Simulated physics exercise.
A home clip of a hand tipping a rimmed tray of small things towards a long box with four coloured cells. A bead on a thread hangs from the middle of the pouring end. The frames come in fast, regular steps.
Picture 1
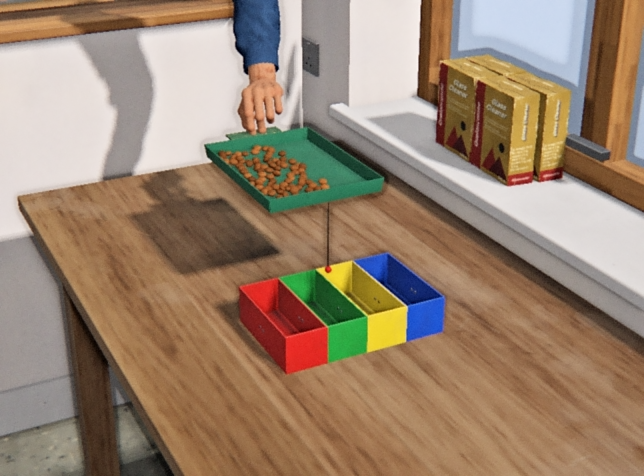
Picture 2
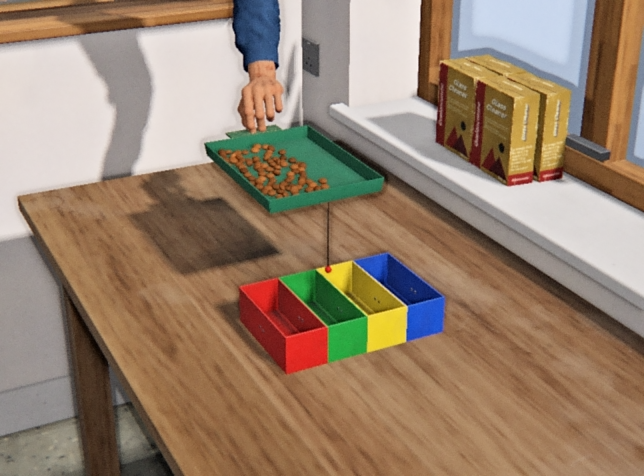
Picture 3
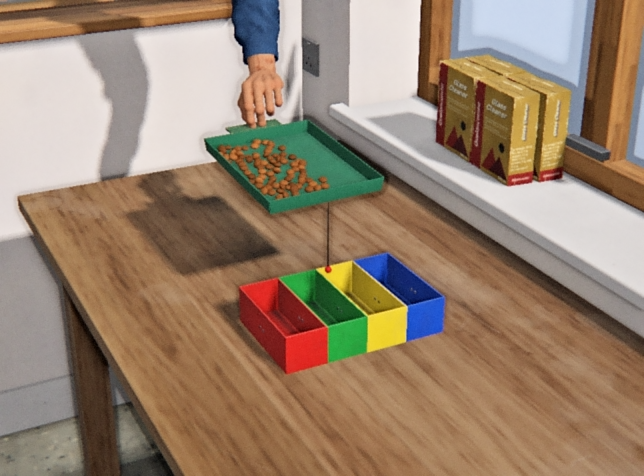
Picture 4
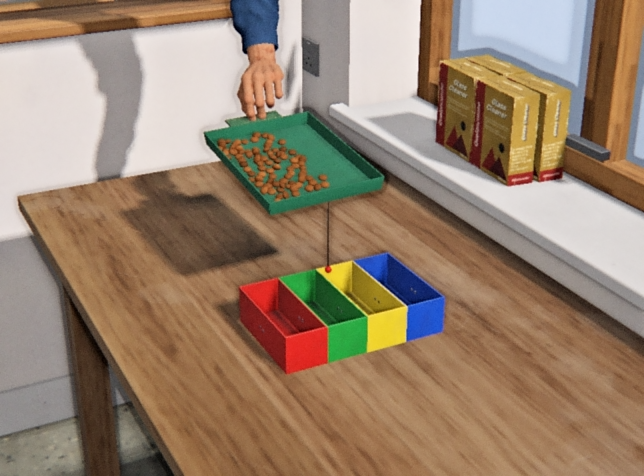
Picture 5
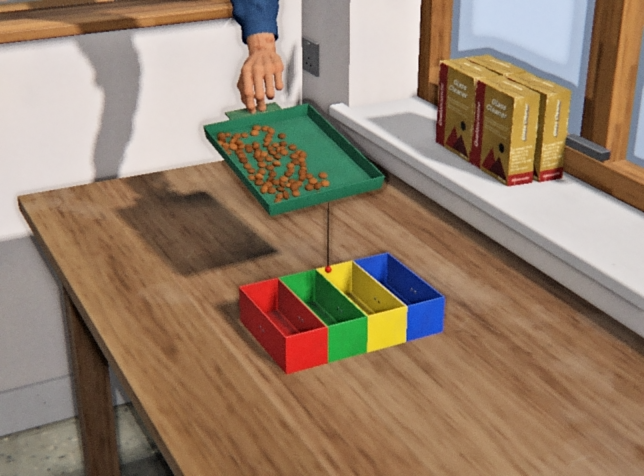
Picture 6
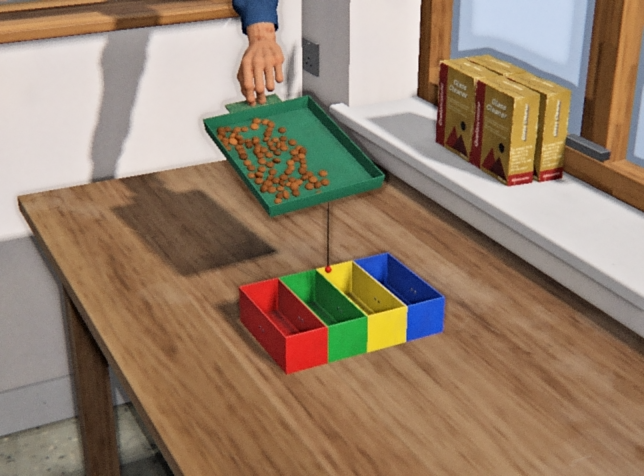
At a wooden table, a hand slowly tilts a green tray of small brown bits.
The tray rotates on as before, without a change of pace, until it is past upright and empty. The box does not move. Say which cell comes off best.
It favours the red compartment.
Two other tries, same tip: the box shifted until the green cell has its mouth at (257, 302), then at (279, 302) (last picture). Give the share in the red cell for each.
The first gives 0 %, the second 0 %.
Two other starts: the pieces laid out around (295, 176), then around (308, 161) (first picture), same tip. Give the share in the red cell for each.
Near 60 % and 50 %.
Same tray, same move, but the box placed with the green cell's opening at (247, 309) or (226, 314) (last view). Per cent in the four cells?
In turn 100 and 100 in a hundred.
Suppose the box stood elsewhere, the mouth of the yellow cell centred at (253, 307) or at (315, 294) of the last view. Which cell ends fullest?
One: The blue one. Two: Green.
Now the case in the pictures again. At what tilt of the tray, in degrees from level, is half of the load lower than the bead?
At about 100°.
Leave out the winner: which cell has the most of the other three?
Next in line is the cell in green.
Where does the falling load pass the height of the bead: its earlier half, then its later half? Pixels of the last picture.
The first part at (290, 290); the rest at (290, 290).
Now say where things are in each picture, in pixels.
In the first picture, corners of the pouring end (270, 199) and (381, 178), level; middle of the load (269, 170), bits of dog kibble; bead on its thread (328, 270); red cell (307, 347); green cell (348, 336); yellow cell (387, 326); blue cell (425, 316).
In the second picture, corners of the pouring end (270, 200) and (381, 177), level; middle of the load (269, 170).
In the third picture, corners of the pouring end (270, 200) and (381, 177), tipped barely, lowest at the left corner; middle of the load (269, 167).
In the fourth picture, corners of the pouring end (270, 202) and (382, 176), tipped a little, lowest at the left corner; middle of the load (269, 163).
In the fifth picture, corners of the pouring end (271, 203) and (382, 176), tipped a little, lowest at the left corner; middle of the load (269, 159).
In the sixth picture, corners of the pouring end (271, 205) and (382, 175), tipped a little, lowest at the left corner; middle of the load (269, 155); red cell (307, 347); green cell (348, 336); yellow cell (387, 326); blue cell (425, 316).
Just after the last frame, tray tipped steeply; almost all on the tray; just a few falling or outside the box.
A moment on, tray tipped right over; the larger part on the tray; just a few in the red cell; just a few in the green cell; about a tenth falling or outside the box.
Further on, tray tipped past a quarter turn; roughly two thirds in the red cell; roughly a third in the green cell.
When it is over, tray tipped past a quarter turn; roughly two thirds in the red cell; roughly a third in the green cell; not one in the yellow cell; not one in the blue cell.
